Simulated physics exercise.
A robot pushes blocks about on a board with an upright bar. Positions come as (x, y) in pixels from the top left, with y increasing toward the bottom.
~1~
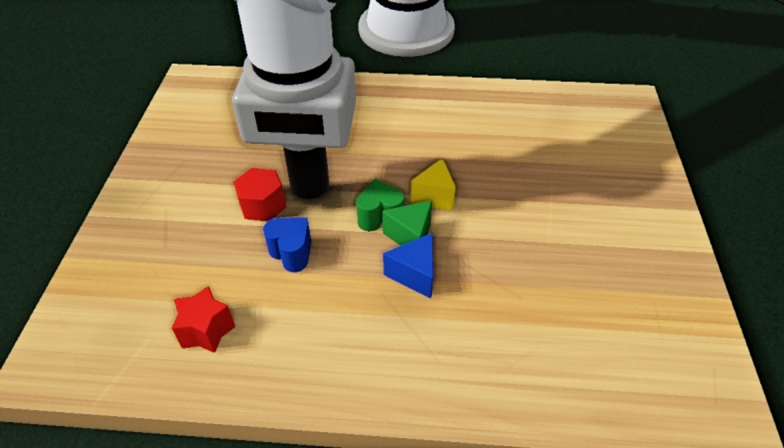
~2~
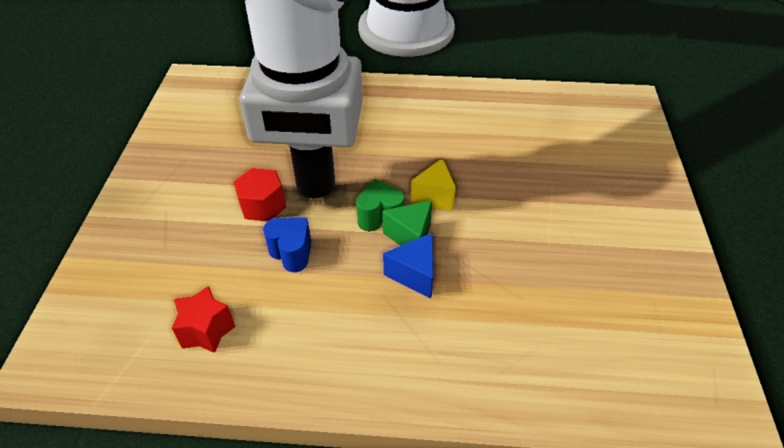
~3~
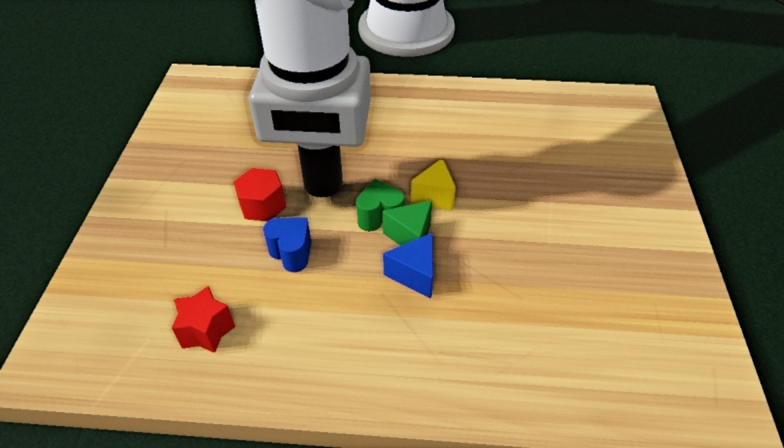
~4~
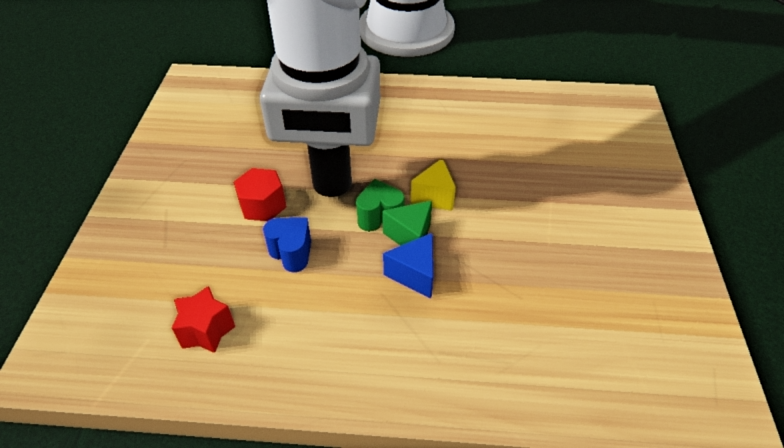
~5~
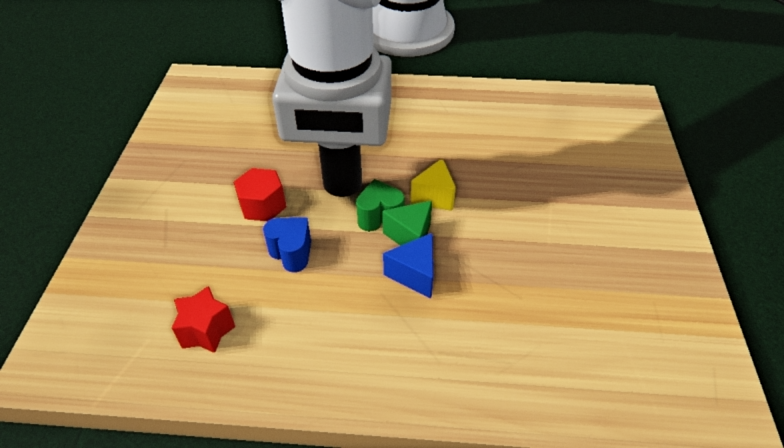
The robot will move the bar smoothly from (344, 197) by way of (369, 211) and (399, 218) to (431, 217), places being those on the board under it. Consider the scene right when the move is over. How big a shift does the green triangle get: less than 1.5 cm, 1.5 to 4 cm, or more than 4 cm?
My prediction: Over 4 cm.
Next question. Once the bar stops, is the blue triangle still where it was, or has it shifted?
It travels a centimetre or more.
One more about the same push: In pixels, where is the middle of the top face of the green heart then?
Put as a pixel place, it's (464, 213).
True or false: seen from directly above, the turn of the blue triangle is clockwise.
It is true.
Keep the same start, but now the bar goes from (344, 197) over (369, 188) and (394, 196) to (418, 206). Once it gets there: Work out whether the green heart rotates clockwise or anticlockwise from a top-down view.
From the top, the block rotates clockwise.
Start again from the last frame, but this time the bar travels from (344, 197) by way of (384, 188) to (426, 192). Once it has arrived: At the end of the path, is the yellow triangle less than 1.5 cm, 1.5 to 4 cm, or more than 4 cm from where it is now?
I reckon it covers between 1.5 and 4 cm.
The first path, step by step. Halfway along, bar (384, 202); green heart (418, 207); green triangle (434, 229); blue triangle (424, 261), turned 40° clockwise.
At the end, bar (432, 203); green heart (464, 213), turned 20° clockwise; green triangle (457, 239), turned 20° clockwise; blue triangle (426, 264), turned 60° clockwise; yellow triangle (441, 170).
